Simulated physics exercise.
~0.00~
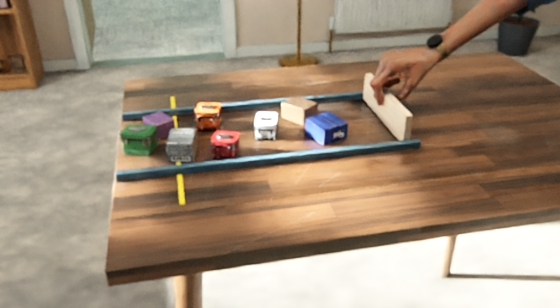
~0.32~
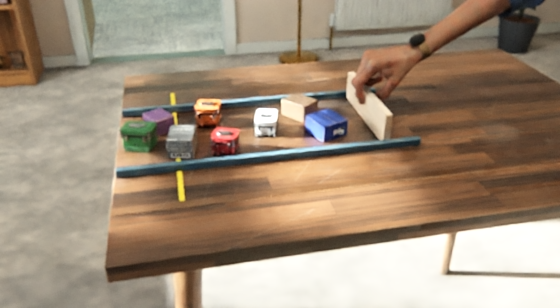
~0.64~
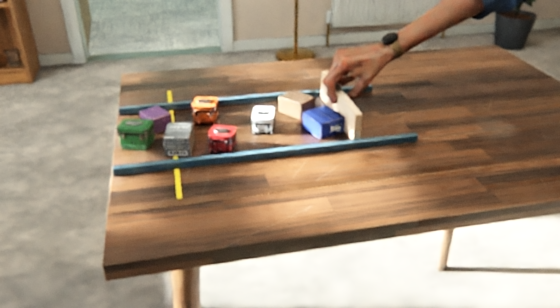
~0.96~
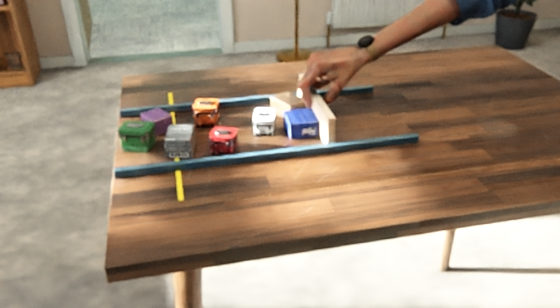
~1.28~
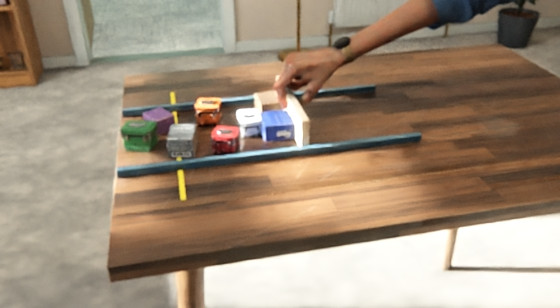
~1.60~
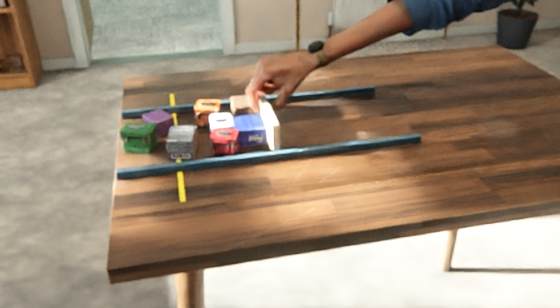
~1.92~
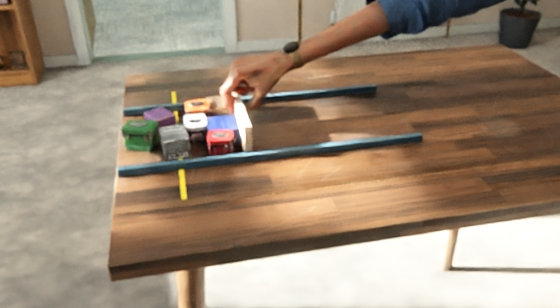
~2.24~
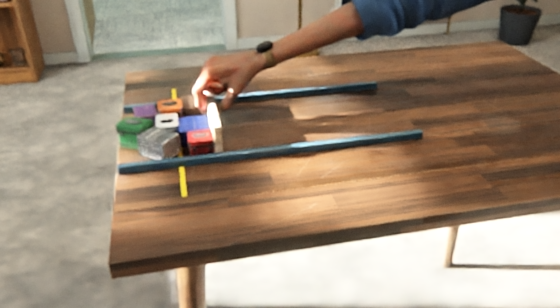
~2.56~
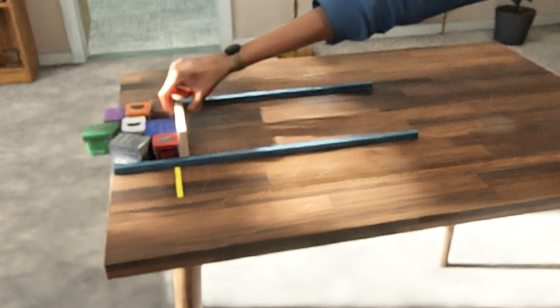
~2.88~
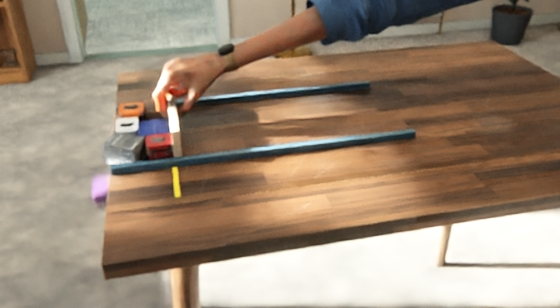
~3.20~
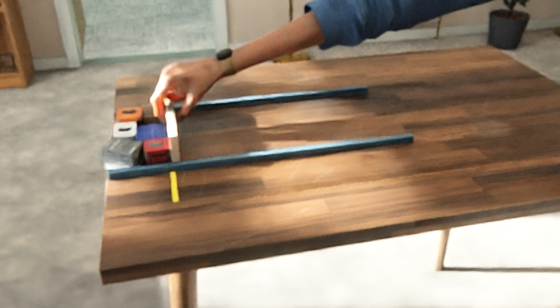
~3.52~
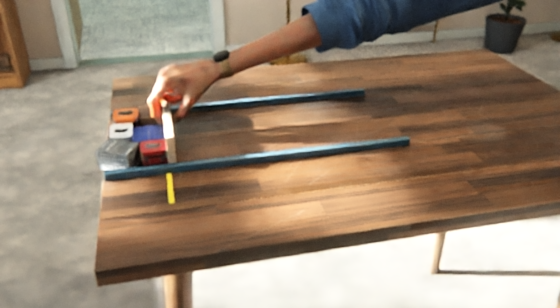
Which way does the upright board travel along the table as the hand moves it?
The board travels to the left, pushing the small pieces ahead of it toward the table's left end.
In a room with a grey floor, a slightly swaying camera looks down at a wooden table where two dark blue rails lie on either side of several small boxes and blocks. Green and purple ones sit near the left end by a yellow tape, with grey, orange, red, white, blue and light brown ones to their right. A hand slides an upright pale board left, gathering the blue and brown pieces, then the rest, into a cluster. The green and purple pieces go over the left edge and drop, and the board halts at the tape with the others still on the table.
